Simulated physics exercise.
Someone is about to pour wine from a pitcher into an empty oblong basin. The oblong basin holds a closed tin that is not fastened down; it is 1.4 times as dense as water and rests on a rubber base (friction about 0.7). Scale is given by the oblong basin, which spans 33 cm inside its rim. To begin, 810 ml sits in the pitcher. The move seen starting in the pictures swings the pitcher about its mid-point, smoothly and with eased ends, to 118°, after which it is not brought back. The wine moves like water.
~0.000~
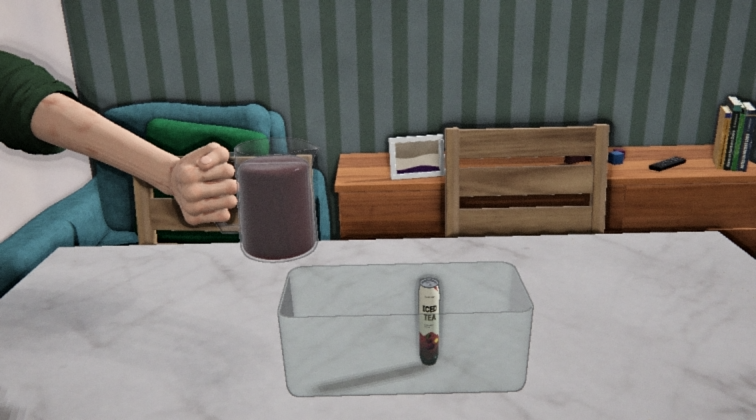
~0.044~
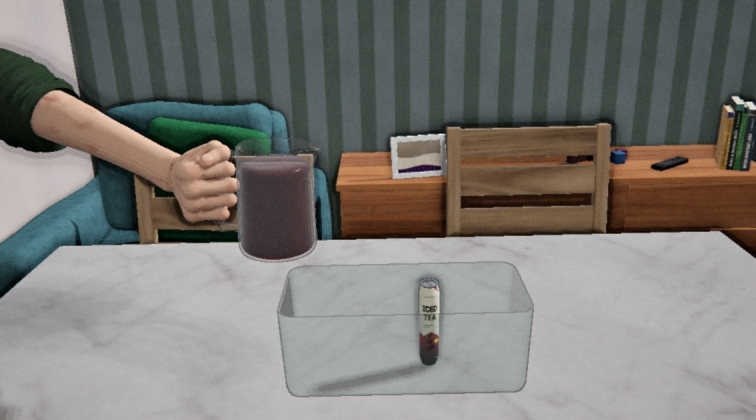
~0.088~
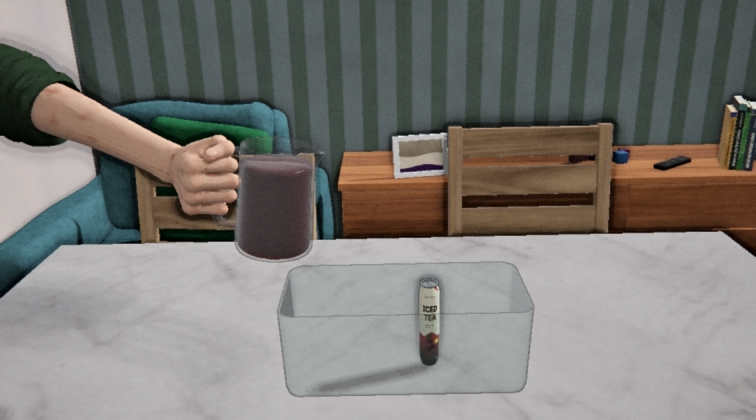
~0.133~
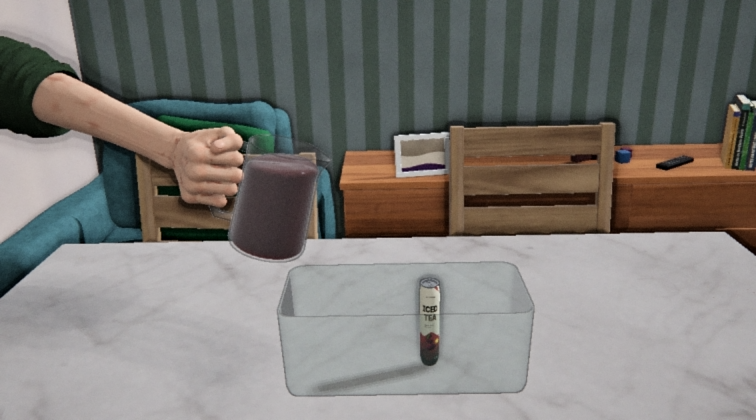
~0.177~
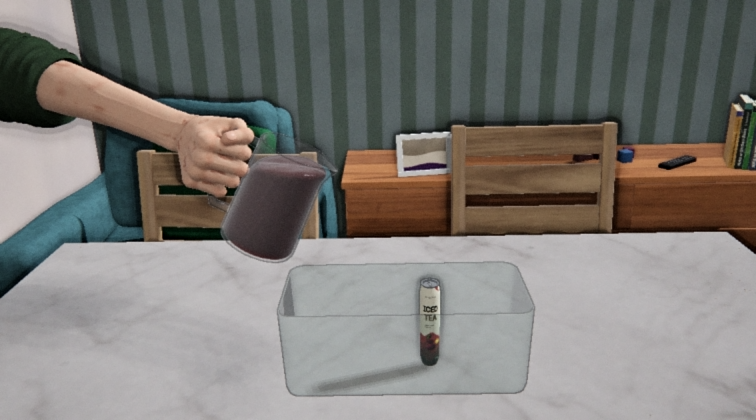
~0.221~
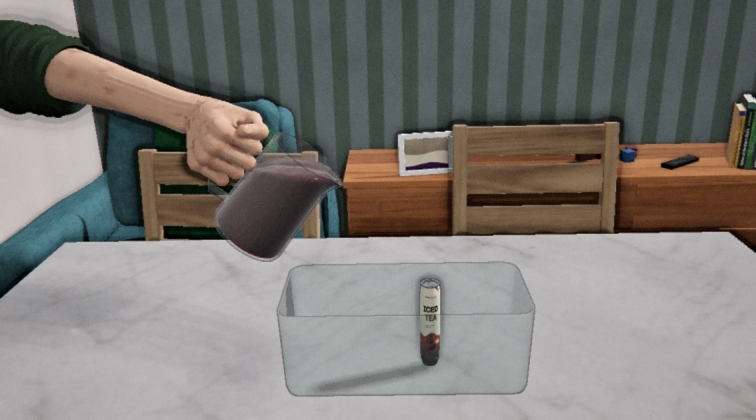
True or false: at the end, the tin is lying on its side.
False.
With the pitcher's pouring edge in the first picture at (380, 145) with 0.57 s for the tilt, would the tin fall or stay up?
It tumbles.
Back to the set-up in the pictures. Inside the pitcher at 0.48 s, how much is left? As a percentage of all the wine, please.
I'd estimate some 60 % remains.
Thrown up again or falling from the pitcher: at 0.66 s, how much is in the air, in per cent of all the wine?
About 14 percent.
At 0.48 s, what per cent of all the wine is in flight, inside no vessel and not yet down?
My guess is roughly 22 %.
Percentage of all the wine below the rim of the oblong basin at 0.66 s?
Some 72 percent of the total.
After 0.48 s the tilt is 110° and 60 per cent is still to pour; the tin stands where it began.
After 0.66 s the tilt is 118° and 14 per cent is still to pour; the tin stands where it began.
After 0.86 s the tilt is 118° and 1 per cent is still to pour; the tin stands where it began.
After 1.07 s the tilt is 118° and 0 per cent is still to pour; the tin stands where it began.
In the end the tin stands where it began.
